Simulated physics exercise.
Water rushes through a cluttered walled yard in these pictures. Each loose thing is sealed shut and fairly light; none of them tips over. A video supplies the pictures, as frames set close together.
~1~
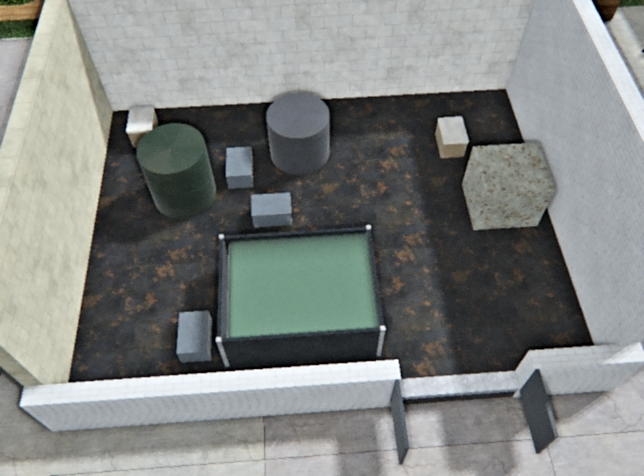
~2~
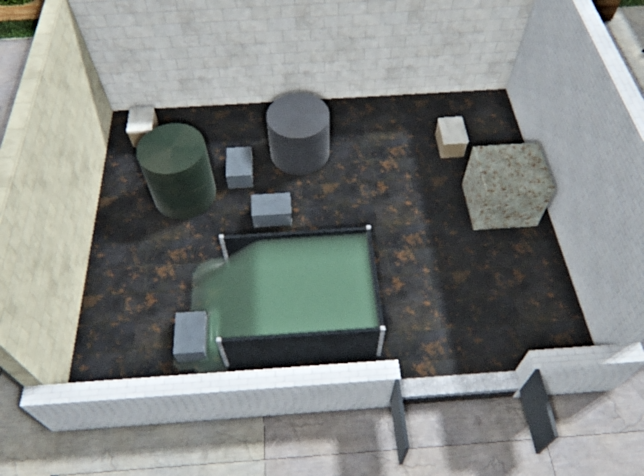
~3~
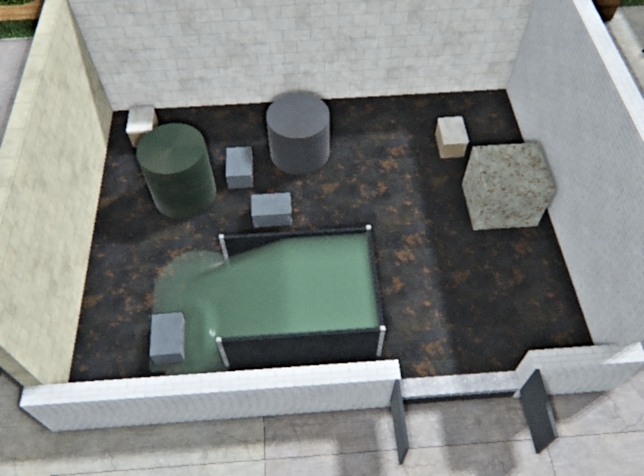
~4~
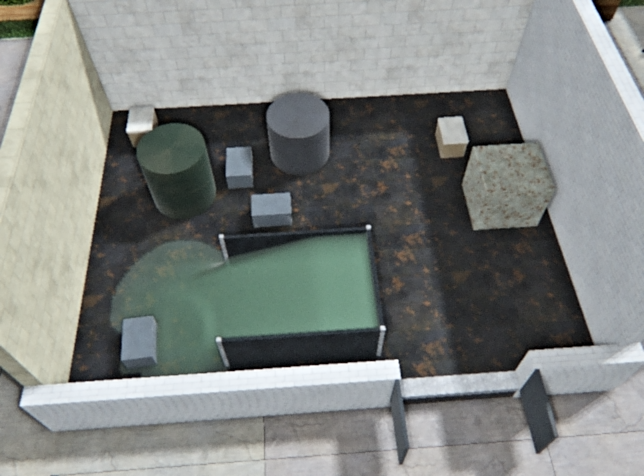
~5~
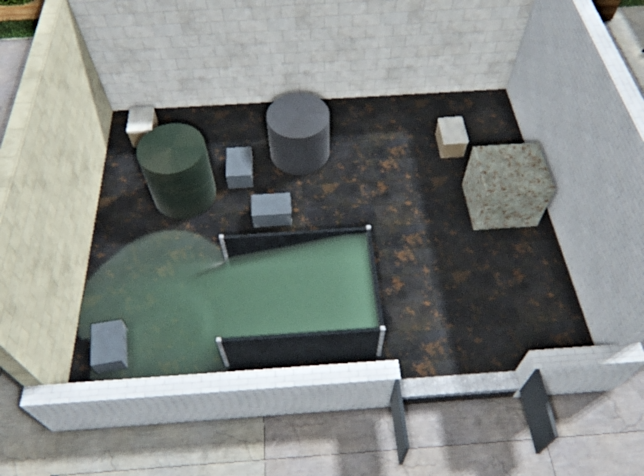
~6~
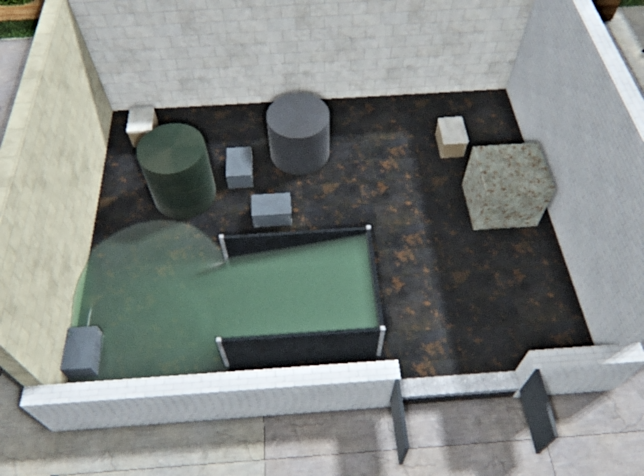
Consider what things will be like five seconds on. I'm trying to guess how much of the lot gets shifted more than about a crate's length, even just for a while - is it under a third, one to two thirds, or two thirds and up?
My guess is one to two thirds.
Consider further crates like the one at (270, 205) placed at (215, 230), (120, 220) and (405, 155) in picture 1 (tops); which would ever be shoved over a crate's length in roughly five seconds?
Copy one: Slides well clear; copy two: Slides well clear; copy three: Barely shifts.
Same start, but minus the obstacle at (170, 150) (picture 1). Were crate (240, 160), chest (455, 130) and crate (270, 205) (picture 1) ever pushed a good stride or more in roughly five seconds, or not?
So, in sequence: Did not travel far, then did not travel far, then did not travel far.
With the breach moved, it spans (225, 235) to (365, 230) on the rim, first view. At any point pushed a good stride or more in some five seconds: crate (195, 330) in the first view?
Lab note - outcome: Distance not reached.
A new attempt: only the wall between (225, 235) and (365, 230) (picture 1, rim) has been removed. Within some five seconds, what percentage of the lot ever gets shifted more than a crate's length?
Close to 80 in a hundred.
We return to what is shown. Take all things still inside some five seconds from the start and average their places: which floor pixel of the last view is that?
Their centre sits close to (294, 180) on the floor of the last picture.
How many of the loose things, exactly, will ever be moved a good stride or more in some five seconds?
It adds up to 3.
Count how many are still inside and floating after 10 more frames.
I get 1.
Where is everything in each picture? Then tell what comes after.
A crate at (193, 332) rests on the ground; a chest at (140, 119), on the bottom; 0 of 5 have shifted, in the first picture.
A crate at (190, 332) rests on the ground, close to its start; a chest at (140, 119), on the bottom; 0 of 5 have shifted, in the second picture.
A crate at (166, 333) rests on the ground, a stride from its start; a chest at (140, 119) rests on the ground; 1 of 5 have shifted, in the third picture.
A crate at (137, 337), on the bottom, a stride from its start; a chest at (140, 119) rests on the ground; 1 of 5 have shifted, in the fourth picture.
A crate at (106, 342), on the bottom, a stride from its start; a chest at (140, 119), on the bottom; 1 of 5 have shifted, in the fifth picture.
A crate at (79, 347), on the bottom, a stride from its start; a chest at (140, 119), on the bottom; 1 of 5 have shifted, in the sixth picture.
A moment on, 1 of 5 are well off their spots; 1 afloat.
Next, 1 of 5 are well off their spots; 1 afloat.
Later, 2 of 5 are well off their spots; 2 afloat.
In the end, 3 of 5 are well off their spots, and 3 have been at some point; 2 afloat.
